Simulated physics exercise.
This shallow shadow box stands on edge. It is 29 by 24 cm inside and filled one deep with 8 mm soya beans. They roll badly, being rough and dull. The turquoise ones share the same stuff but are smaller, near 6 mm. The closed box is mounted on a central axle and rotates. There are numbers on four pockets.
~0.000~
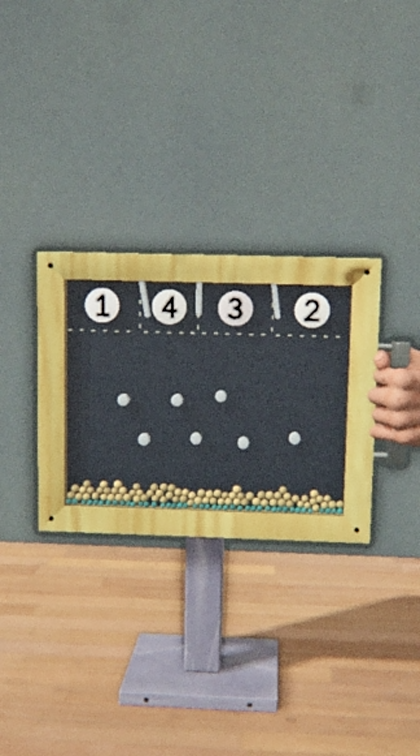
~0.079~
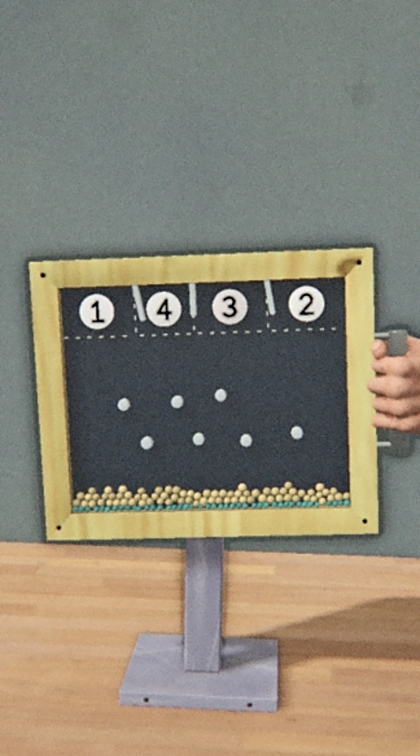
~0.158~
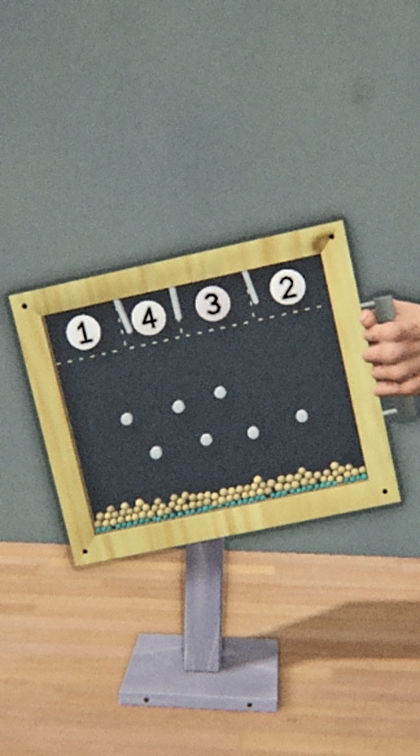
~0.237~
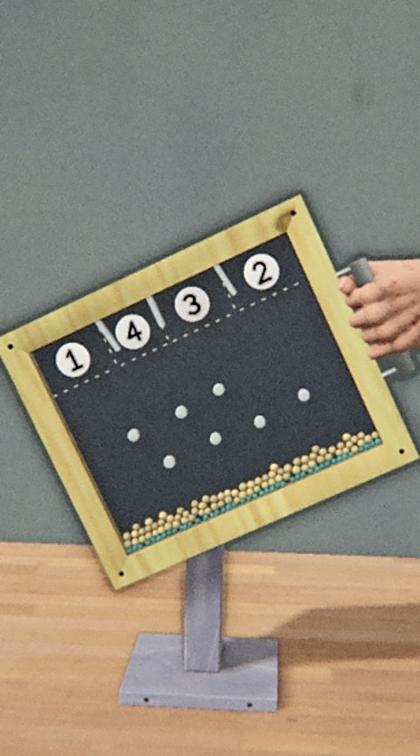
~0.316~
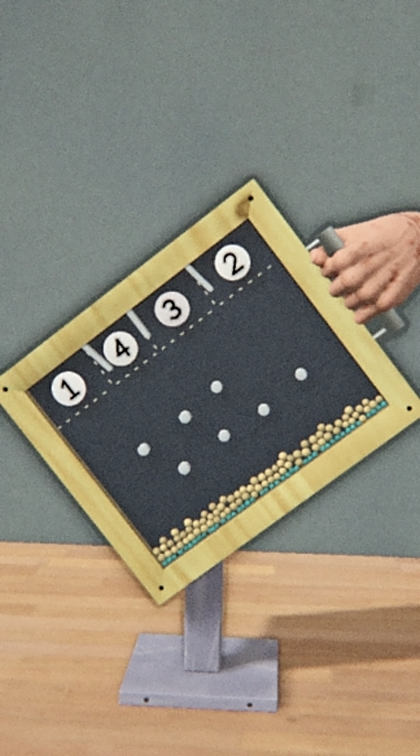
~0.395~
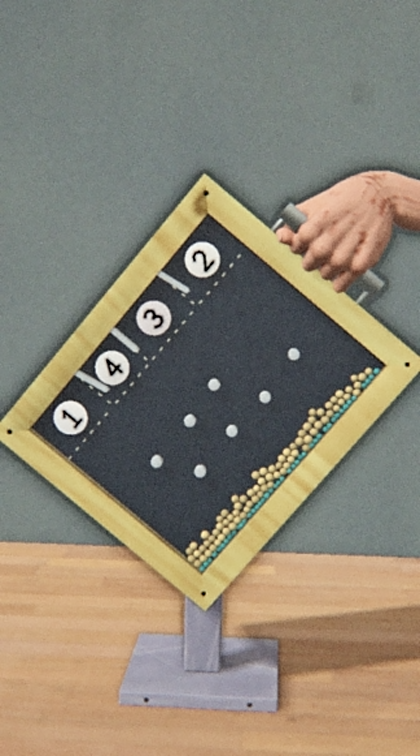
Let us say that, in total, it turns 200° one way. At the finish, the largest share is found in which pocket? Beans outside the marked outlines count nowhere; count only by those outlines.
It is 1.
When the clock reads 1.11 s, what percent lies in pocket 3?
Reading: Around 0 per cent of the load.
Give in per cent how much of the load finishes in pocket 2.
About 0 per cent.
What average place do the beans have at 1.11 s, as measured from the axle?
Some 9 cm right and 9 cm below.
After 0.75 s, it stands 107° anticlockwise; the beans' middle is 9 cm right of and 8 cm below the centre; no. 1, 5 %.
After 1.11 s, it stands 163° anticlockwise; the beans' middle is 9 cm right of and 9 cm below the centre; no. 1, 55 %.
After 1.41 s, it has come round 200° anticlockwise; the beans' middle is 12 cm right of and 4 cm below the centre; no. 1, 70 %, no. 4, 5 %.
Settled by 2.4 s, it has come round 200° anticlockwise; no. 1, 70 %, no. 2, 0 %, no. 3, 0 %, no. 4, 20 %, elsewhere 10 %.
